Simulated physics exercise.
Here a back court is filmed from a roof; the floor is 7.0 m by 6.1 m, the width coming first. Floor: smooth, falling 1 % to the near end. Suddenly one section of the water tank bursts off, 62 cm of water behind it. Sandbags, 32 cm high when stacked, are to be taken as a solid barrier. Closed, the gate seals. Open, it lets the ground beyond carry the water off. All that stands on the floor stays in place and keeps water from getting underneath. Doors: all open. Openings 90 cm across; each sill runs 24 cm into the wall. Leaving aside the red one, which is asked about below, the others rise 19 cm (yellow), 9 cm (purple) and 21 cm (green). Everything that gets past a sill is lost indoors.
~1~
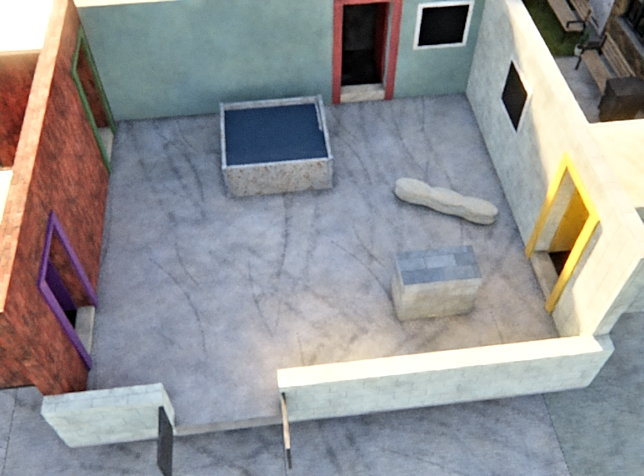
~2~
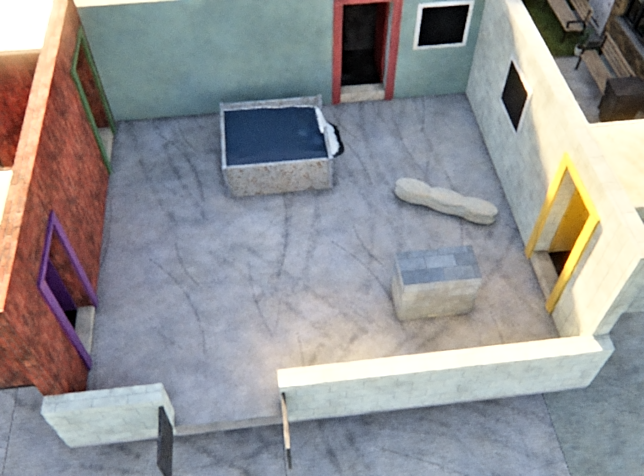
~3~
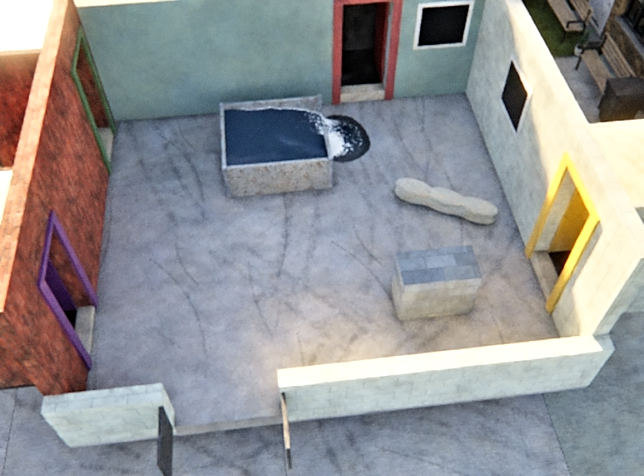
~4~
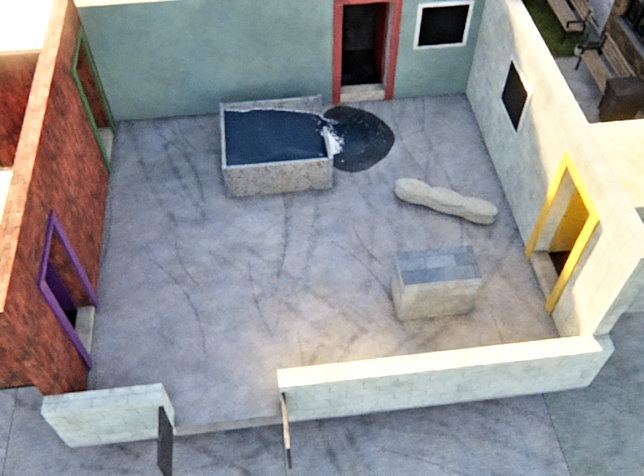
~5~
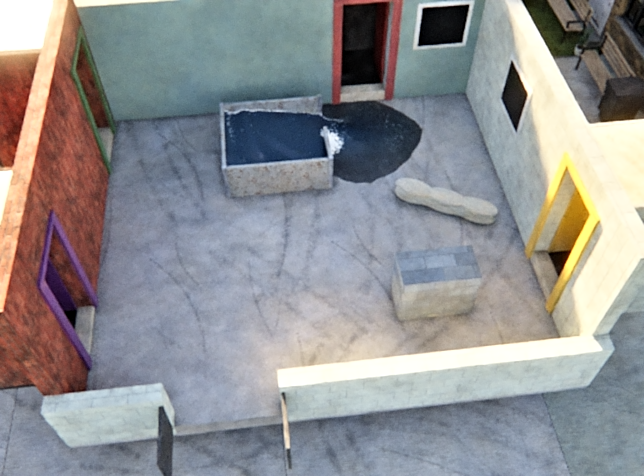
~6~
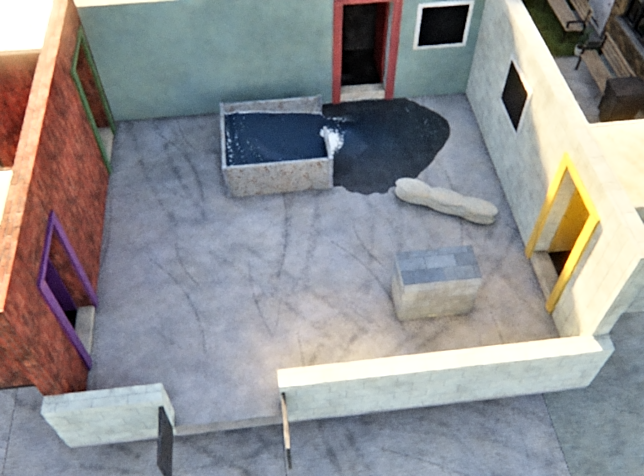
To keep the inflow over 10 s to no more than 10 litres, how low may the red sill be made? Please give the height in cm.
No lower than about 15 cm.
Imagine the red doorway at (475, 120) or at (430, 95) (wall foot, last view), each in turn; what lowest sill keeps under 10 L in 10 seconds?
You'd want about 27 cm there first, then about 19 cm.
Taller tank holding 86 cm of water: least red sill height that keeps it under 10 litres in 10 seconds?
You'd need a step of close to 22 cm.
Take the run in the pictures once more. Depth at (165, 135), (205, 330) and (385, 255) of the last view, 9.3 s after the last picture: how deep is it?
Close to 2, 2 and 1 cm deep.
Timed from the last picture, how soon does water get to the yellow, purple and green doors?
Arrival: Yellow 1.8 s, purple 9.0 s, green not in the 10 s.
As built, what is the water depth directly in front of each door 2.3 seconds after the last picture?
Depth (cm): Red 12 / yellow 4 / purple 0 / green 0.
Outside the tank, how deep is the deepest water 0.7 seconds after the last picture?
Around 28 centimetres.
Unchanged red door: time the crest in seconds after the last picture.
Around 0.6 seconds.
Then, 0.7 s after the last picture water covers 15 % of the floor, deepest (28 cm) near (332, 134); 19 cm at the red door, 0 litres in over its 21 cm sill.
Then, 2.3 s after the last picture water covers 20 % of the floor, deepest (32 cm) near (482, 208); 12 cm at the red door, 0 litres in over its 21 cm sill.
Then, 9.3 s after the last picture water covers 70 % of the floor, deepest (12 cm) near (469, 202); 8 cm at the red door, 0 litres in over its 21 cm sill.
At the red door as built, the water peaked near 21 cm, 0.5 s after the last picture.
With a sill of 12.5 cm, 22 litres would have come in within the 10 s; with 16.5 cm, 5 litres. So under 10 litres takes about 15 cm.
